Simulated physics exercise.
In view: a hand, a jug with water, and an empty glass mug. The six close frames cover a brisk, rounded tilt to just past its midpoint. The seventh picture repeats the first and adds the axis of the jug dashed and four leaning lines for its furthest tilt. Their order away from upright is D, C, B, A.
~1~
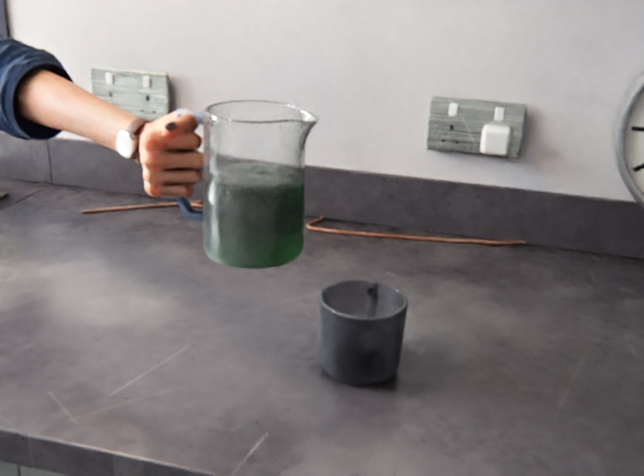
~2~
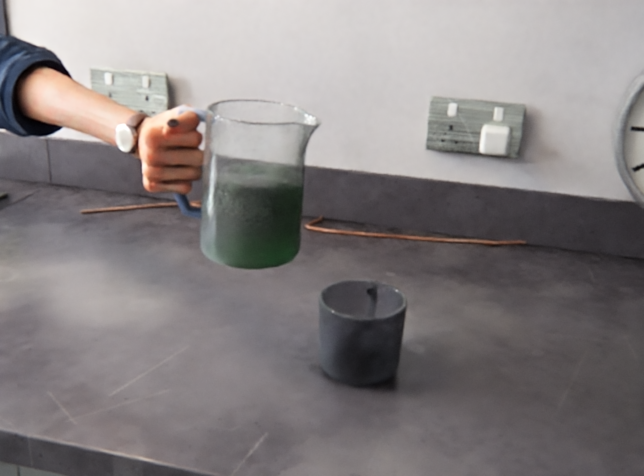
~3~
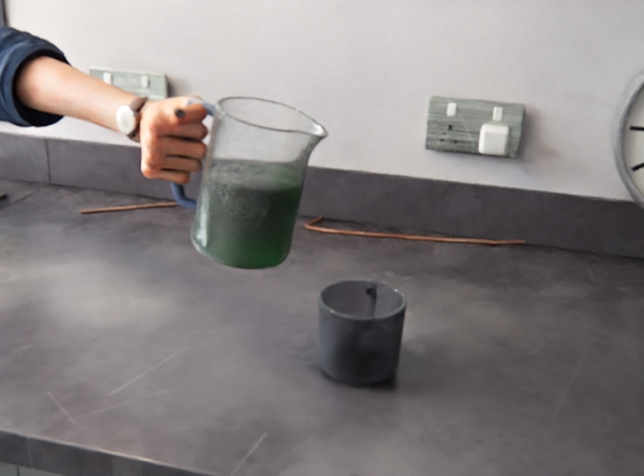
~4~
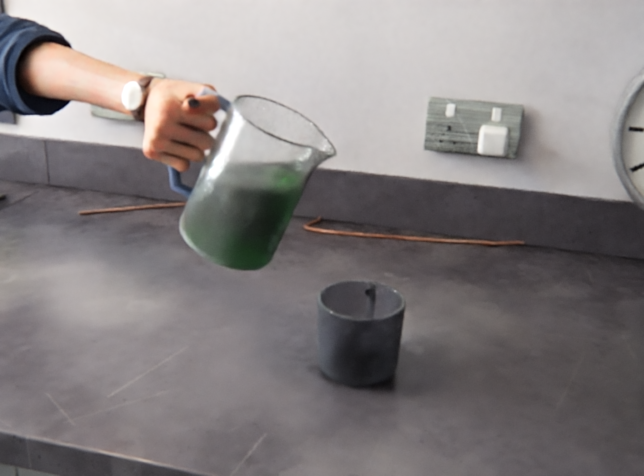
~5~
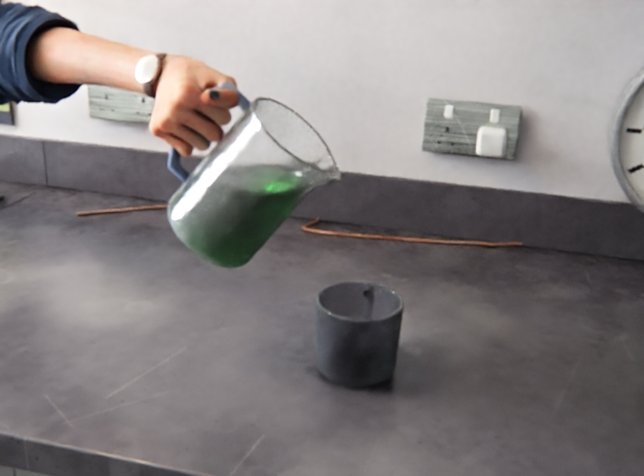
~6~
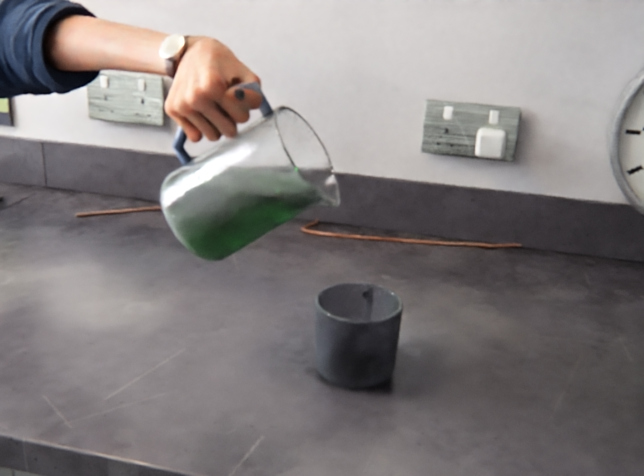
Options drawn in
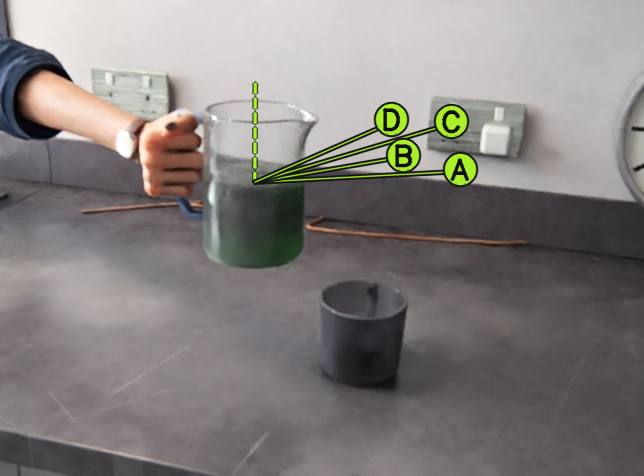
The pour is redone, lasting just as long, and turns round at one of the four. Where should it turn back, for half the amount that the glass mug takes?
B works best here.
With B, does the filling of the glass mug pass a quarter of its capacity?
Yes, it does.
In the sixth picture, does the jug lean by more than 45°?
Yes, it does.
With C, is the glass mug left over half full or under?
Under half.
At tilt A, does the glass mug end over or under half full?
Over half.
In lime, A at (443, 172); B at (386, 159); C at (435, 128); D at (376, 129).
Choosing A, the glass mug ends with about 68 % of what it can hold; 6 % of the water is spilt.
Choosing B, the glass mug ends with about 52 % of what it can hold.
Choosing C, the glass mug ends with about 32 % of what it can hold.
Choosing D, the glass mug ends with about 15 % of what it can hold.
